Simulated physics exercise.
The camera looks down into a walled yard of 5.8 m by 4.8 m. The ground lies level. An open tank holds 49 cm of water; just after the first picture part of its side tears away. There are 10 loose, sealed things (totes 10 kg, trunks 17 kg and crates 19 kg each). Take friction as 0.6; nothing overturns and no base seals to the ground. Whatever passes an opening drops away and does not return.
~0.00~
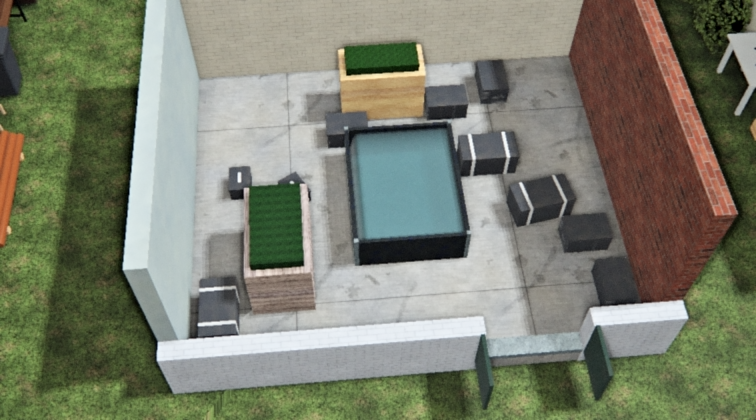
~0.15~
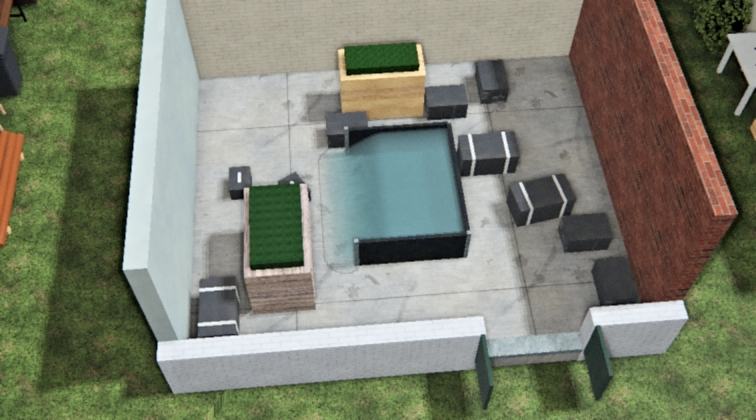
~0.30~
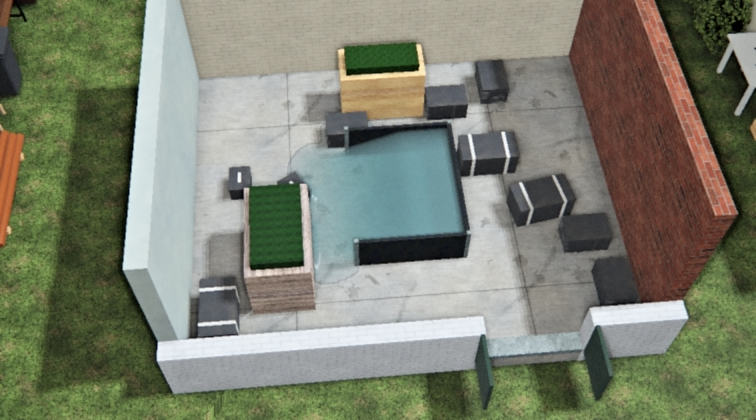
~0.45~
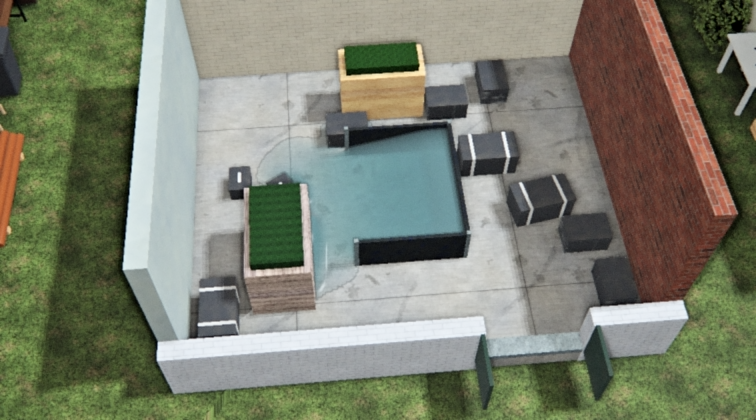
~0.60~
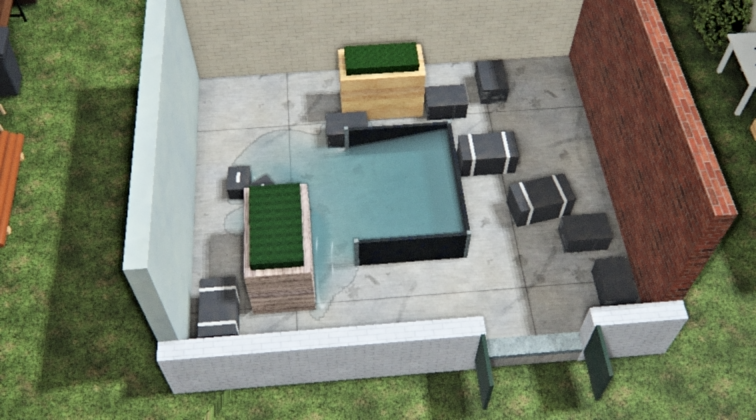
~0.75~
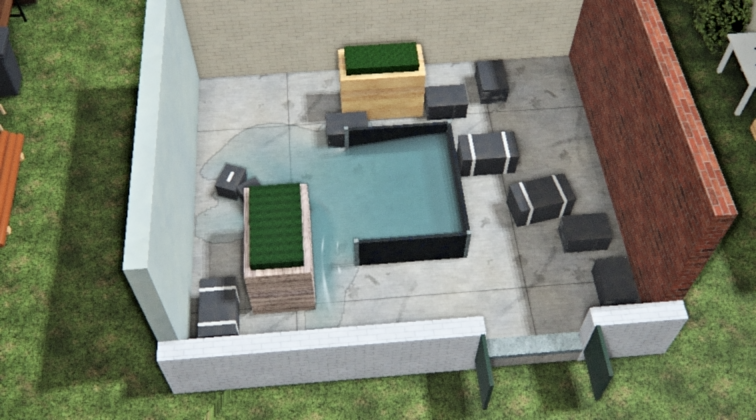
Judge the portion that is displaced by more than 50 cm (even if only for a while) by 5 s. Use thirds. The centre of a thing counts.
Share: Not even a third.
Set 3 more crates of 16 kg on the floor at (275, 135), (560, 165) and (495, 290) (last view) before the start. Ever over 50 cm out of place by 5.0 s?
In that order: More, short of it, under.
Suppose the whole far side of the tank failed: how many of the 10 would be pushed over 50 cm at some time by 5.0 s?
In that case 4 of them.
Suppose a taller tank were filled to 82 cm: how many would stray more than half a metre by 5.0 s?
In that case 3 of them.
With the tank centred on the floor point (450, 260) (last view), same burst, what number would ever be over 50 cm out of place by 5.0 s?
In that case 3 of them.
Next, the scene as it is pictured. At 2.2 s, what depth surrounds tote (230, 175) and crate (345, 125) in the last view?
About 21 and 1 cm.
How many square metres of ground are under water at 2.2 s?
About 13 m2.
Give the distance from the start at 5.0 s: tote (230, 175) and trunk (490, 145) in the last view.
In that order: 250 cm, 0 cm.
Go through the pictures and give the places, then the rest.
In the first picture, a tote at (294, 186), on the bottom; a tote at (239, 178), on the bottom; water covers 2.5 m2; 0 of 10 have shifted.
In the second picture, a tote at (294, 186) rests on the ground; a tote at (239, 178), on the bottom; water covers 3.4 m2; 0 of 10 have shifted.
In the third picture, a tote at (294, 186) rests on the ground; a tote at (239, 178) rests on the ground; 4.1 m2 under water; 0 of 10 have shifted.
In the fourth picture, a tote at (283, 187), on the bottom, 15 cm from its start; a tote at (239, 178) rests on the ground; water covers 4.7 m2; 1 of 10 have shifted.
In the fifth picture, a tote at (265, 189), on the bottom, 40 cm from its start; a tote at (238, 178), on the bottom; water covers 5.5 m2; 1 of 10 have shifted.
In the sixth picture, a tote at (253, 191), on the bottom, 57 cm from its start; a tote at (230, 177), on the bottom, 12 cm from its start; water covers 6.5 m2; 2 of 10 have shifted.
After 1.1 s 1 of 10 are over 50 cm from their spots; 0 afloat.
After 2.2 s 2 of 10 are over 50 cm from their spots; 2 afloat.
After 3.5 s 2 of 10 are over 50 cm from their spots; 3 afloat.
After 5.0 s 2 of 10 are over 50 cm from their spots, and 2 have been at some point; 3 afloat.
